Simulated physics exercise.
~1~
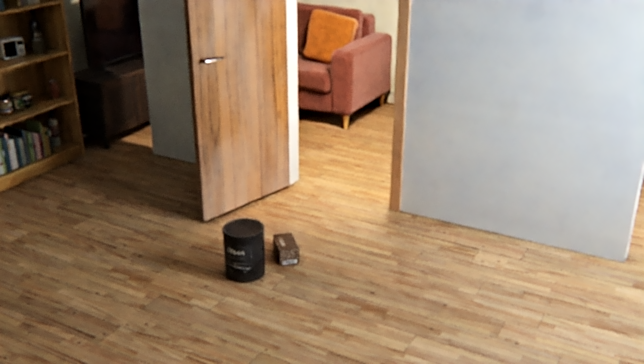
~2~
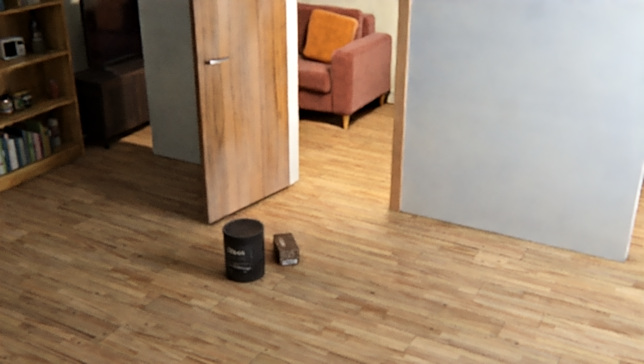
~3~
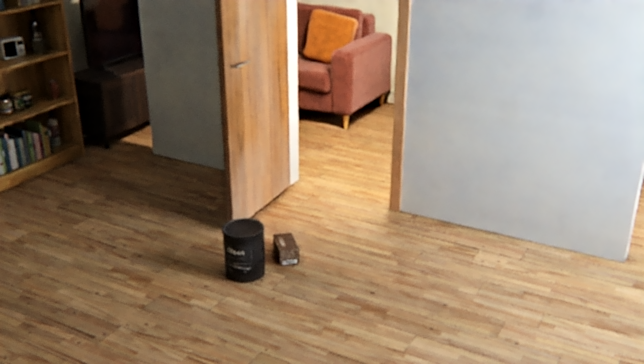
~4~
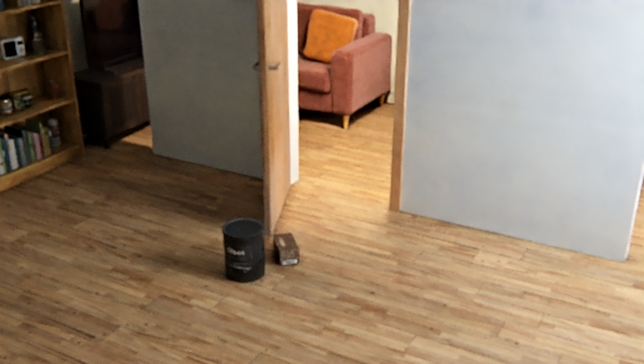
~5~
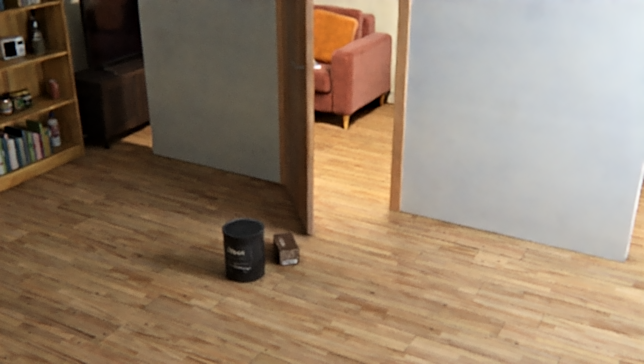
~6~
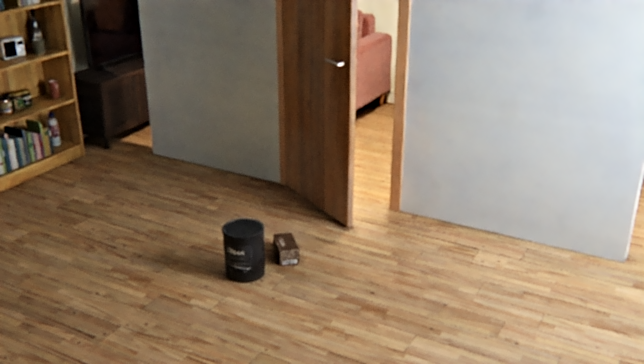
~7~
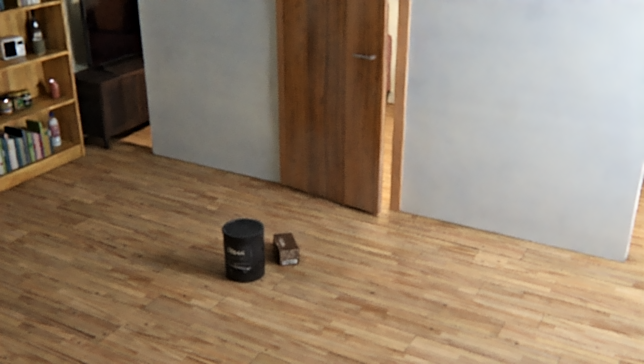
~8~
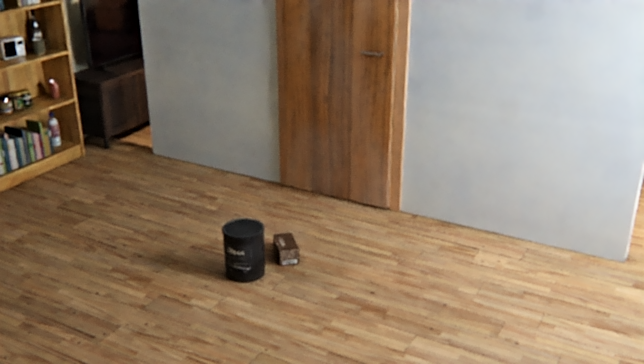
A wooden door that stood wide open swung steadily toward the right until it was fully shut, hiding the reddish sofa in the room beyond, while the black pail and small brown box on the wood floor stayed where they were.
